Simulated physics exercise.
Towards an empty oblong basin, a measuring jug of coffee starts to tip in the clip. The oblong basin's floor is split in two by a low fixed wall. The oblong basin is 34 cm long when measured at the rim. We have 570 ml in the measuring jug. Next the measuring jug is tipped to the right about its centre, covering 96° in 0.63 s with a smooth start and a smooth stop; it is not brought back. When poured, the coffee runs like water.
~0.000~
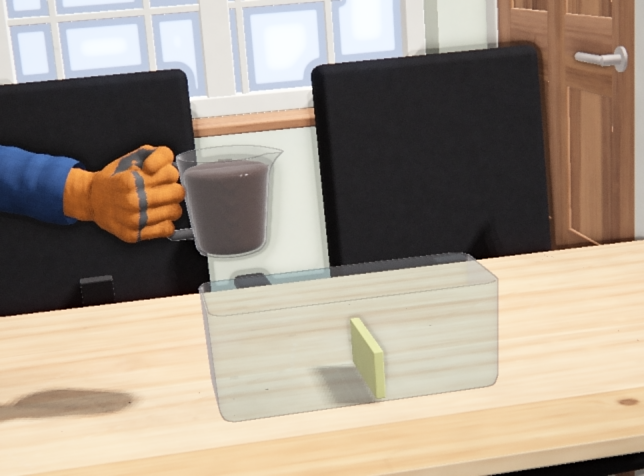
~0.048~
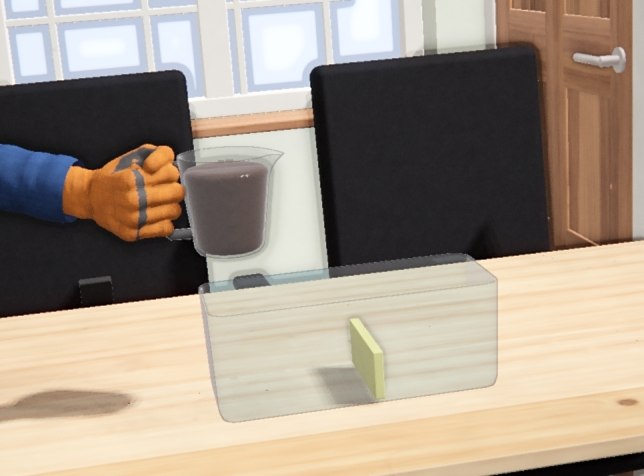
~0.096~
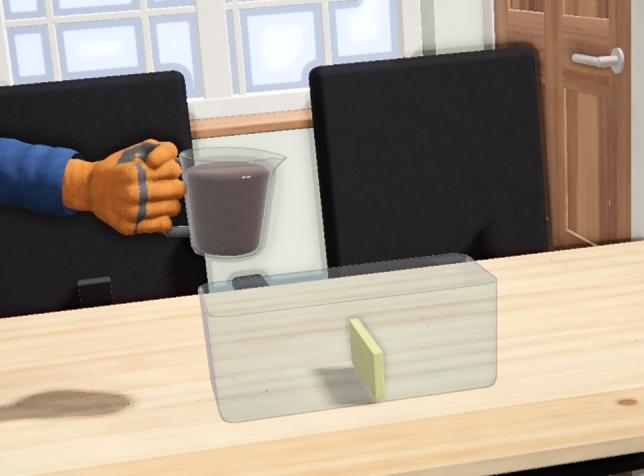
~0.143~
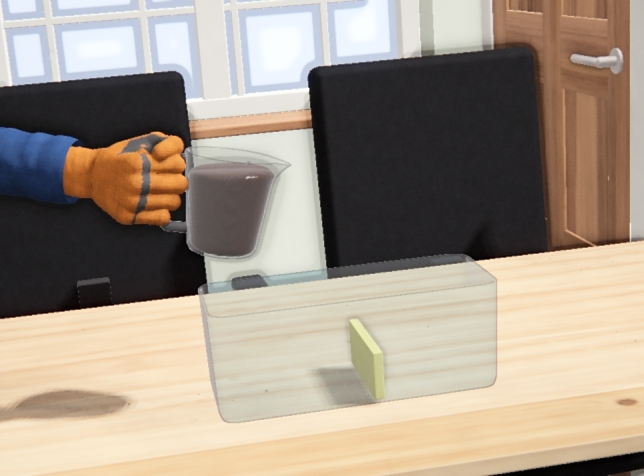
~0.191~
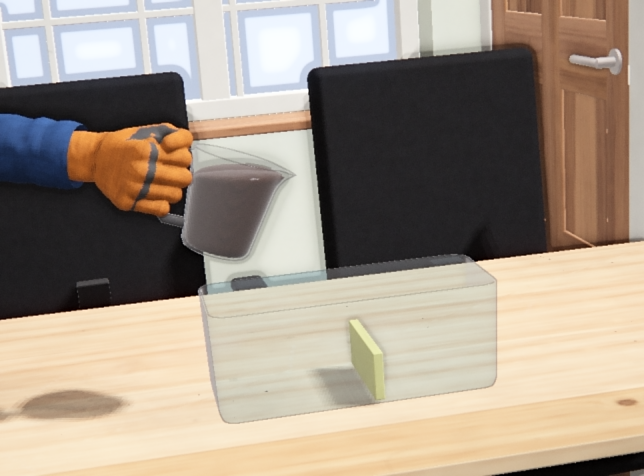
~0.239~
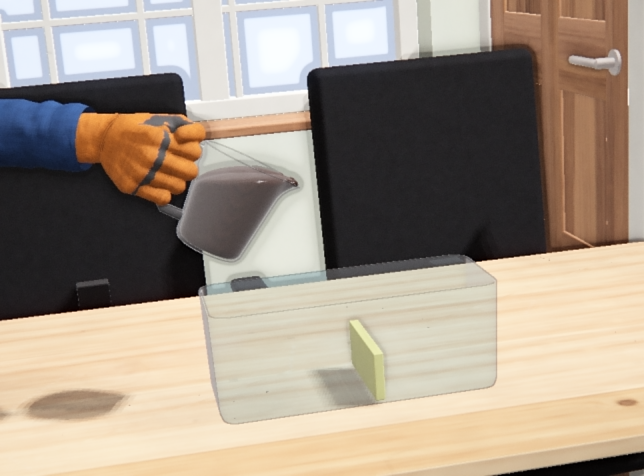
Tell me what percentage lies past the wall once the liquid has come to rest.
Some 8 per cent.
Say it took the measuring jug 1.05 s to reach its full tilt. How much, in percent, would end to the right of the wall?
In that case, roughly 15 per cent.
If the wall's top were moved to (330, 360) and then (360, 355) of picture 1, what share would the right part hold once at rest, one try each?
Try 1: 90 %; try 2: 30 %.
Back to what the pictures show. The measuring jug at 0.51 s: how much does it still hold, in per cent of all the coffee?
Some 56 % of it is still there.
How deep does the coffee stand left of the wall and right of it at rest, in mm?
Final levels - left approx 20 mm, right approx 2 mm.
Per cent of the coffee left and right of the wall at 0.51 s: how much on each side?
Lab note: Left near 18, right near 4.
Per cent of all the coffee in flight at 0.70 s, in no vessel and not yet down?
It comes to some 12 percent of the total.
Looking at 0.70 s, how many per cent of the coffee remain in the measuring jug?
About 16 percent.
Then, 0.51 s in, the tilt is 87° and 56 per cent is still to pour, 18 is left of the wall and 4 right of it.
Then, 0.70 s in, the tilt is 96° and 17 per cent is still to pour, 64 is left of the wall and 7 right of it.
Then, 0.91 s in, the tilt is 96° and 3 per cent is still to pour, 84 is left of the wall and 8 right of it.
Then, 1.13 s in, the tilt is 96° and 0 per cent is still to pour, 89 is left of the wall and 8 right of it.
Finally, 89 per cent lies left of the wall, 8 right of it and 2 outside.
